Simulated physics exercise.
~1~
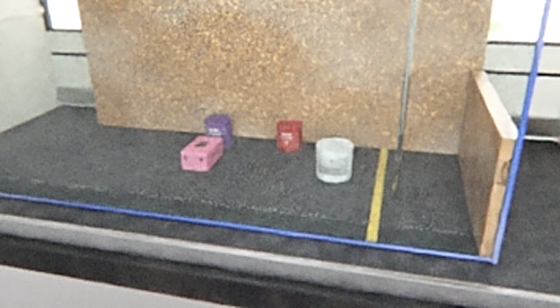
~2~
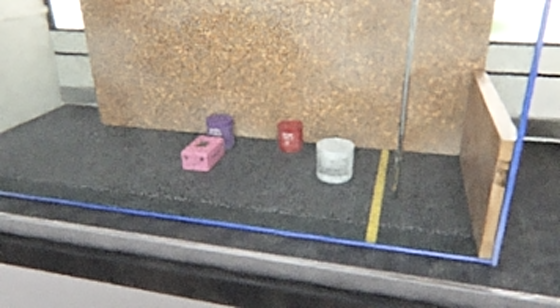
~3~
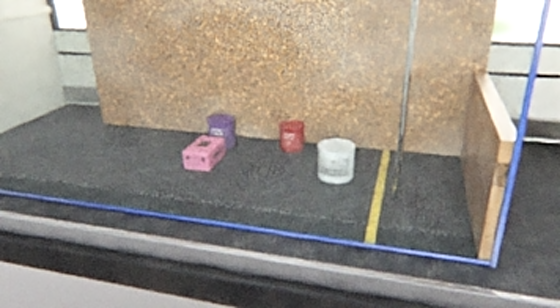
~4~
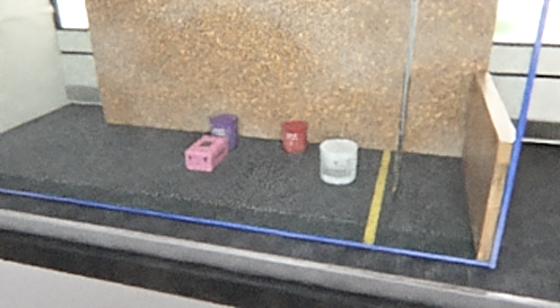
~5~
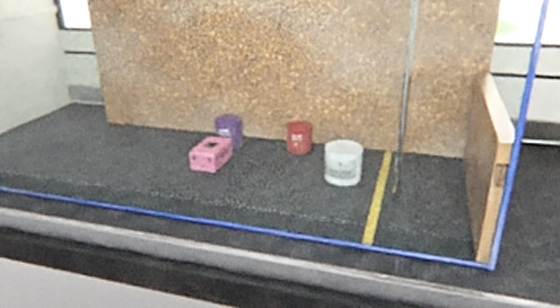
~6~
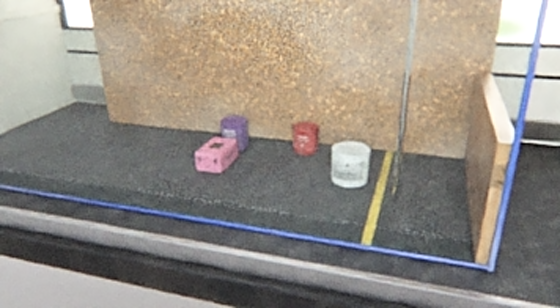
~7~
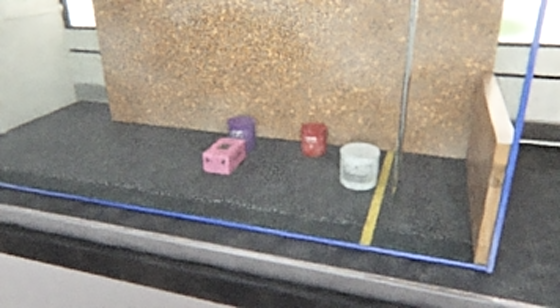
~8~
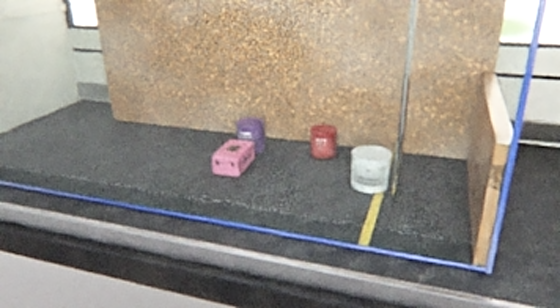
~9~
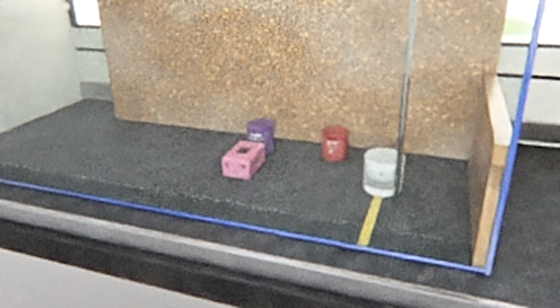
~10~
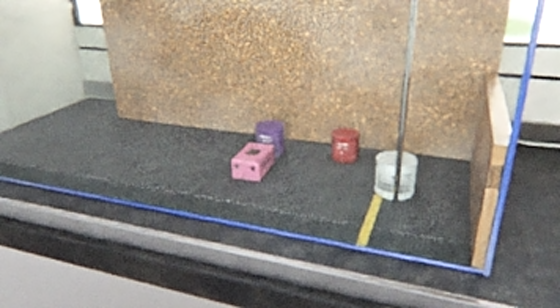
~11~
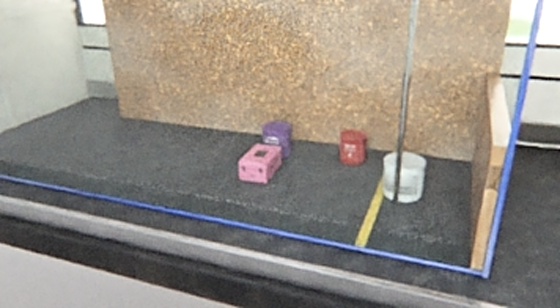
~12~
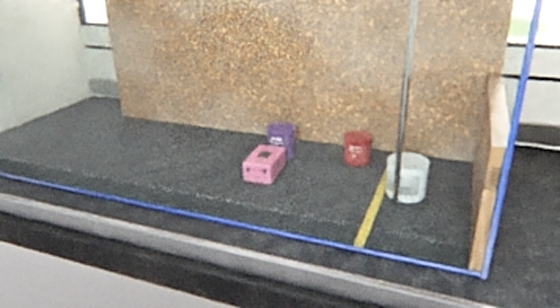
The clip opens on a dark, speckled floor backed by a tan board, where a pink toolbox, a purple bucket, a red bucket and a white bucket sit left of a yellow line. At first they barely move, while the view drifts slightly. Then all four begin sliding to the right together, keeping roughly the same spacing. The white bucket leads, reaching the yellow line and passing over it near the thin upright pole. The sliding slows, and the white bucket ends just beyond the line, while the red bucket, purple bucket and pink toolbox remain short of it.
